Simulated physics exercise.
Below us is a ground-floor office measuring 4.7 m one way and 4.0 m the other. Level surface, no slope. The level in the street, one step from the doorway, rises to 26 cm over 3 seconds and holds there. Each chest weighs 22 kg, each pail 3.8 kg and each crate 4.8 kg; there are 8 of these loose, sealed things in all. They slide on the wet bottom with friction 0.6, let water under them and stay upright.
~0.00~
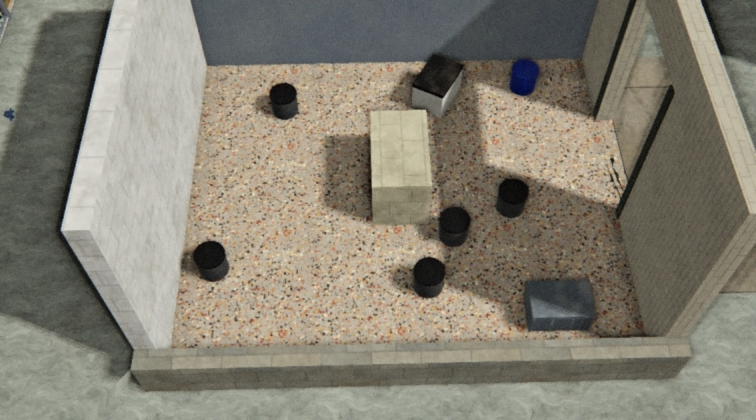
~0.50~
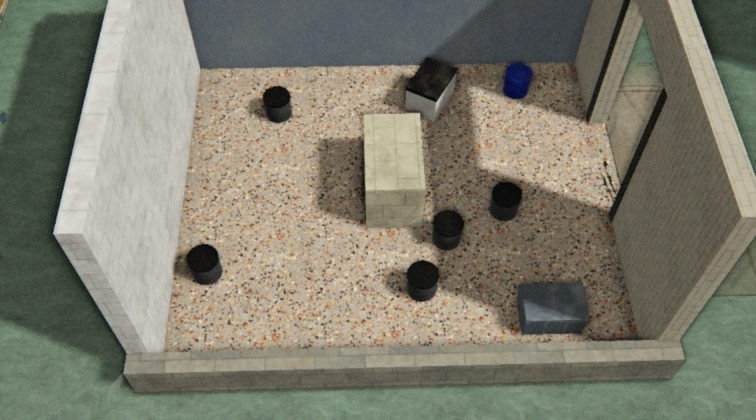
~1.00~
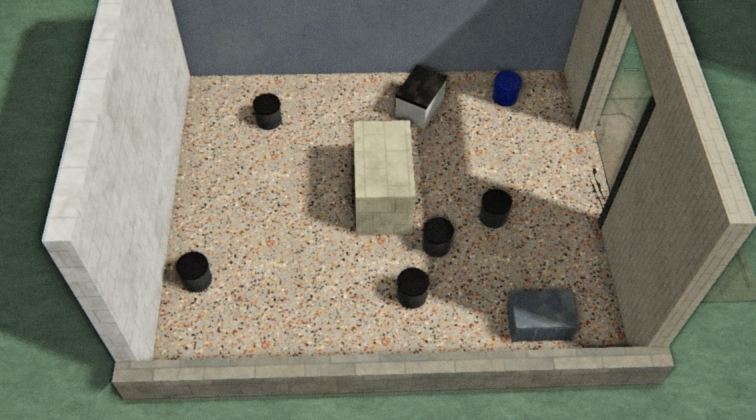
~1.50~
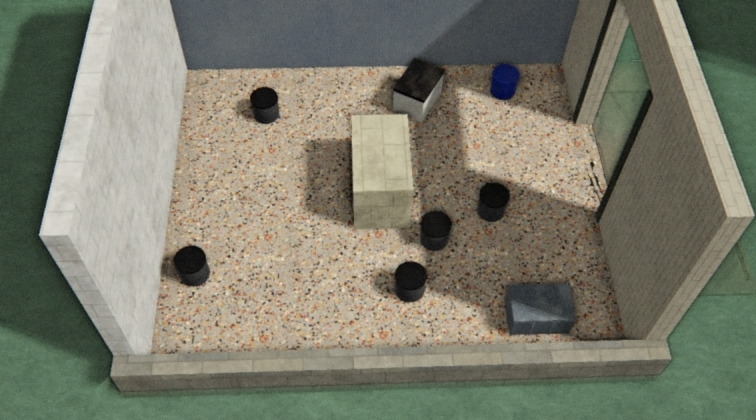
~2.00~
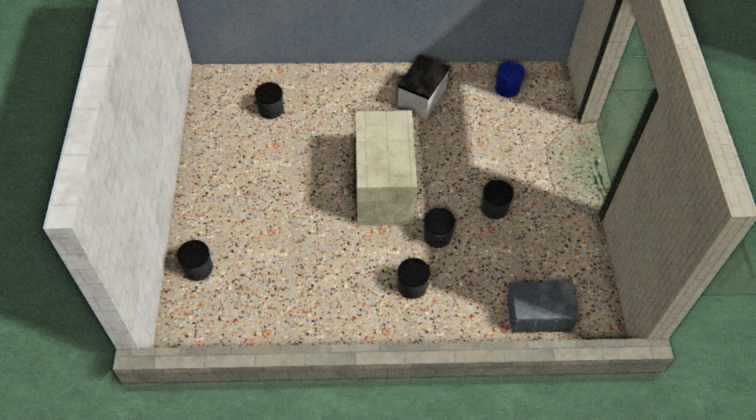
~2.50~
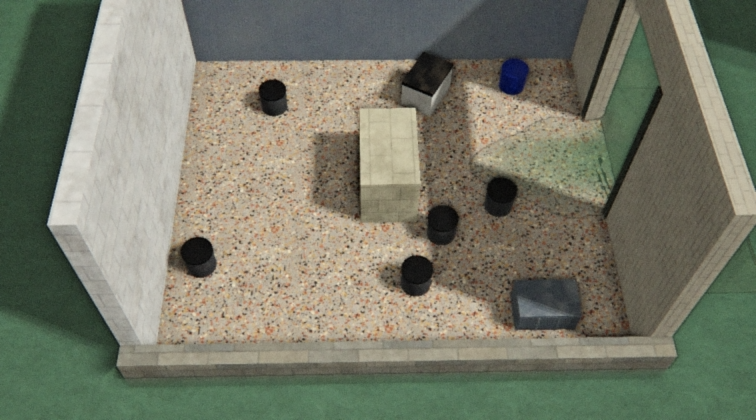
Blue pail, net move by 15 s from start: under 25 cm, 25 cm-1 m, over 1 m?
It's going to make a modest move.
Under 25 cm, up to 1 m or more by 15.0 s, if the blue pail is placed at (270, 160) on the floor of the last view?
Here it goes just a bit.
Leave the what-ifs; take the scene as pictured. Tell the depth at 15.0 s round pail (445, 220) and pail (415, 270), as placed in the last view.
About 15 and 15 cm.
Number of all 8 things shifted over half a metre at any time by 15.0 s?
Result: 8.
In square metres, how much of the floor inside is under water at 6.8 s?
Roughly 17 m2 of it is wet.
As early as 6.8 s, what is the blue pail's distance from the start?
Roughly 50 cm.
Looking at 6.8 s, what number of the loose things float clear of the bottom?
At that moment it comes to 6.
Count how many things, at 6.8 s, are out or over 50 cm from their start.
By my tally, 5.
After 3.5 s the blue pail is near (515, 68), 0.0 m from its start, aground; 0 afloat.
After 6.8 s the blue pail is near (555, 66), 0.5 m from its start, aground; 6 afloat.
After 11.0 s the blue pail is near (478, 59), 0.5 m from its start, afloat; 8 afloat.
After 15.0 s the blue pail is near (540, 91), 0.5 m from its start, afloat; 8 afloat.
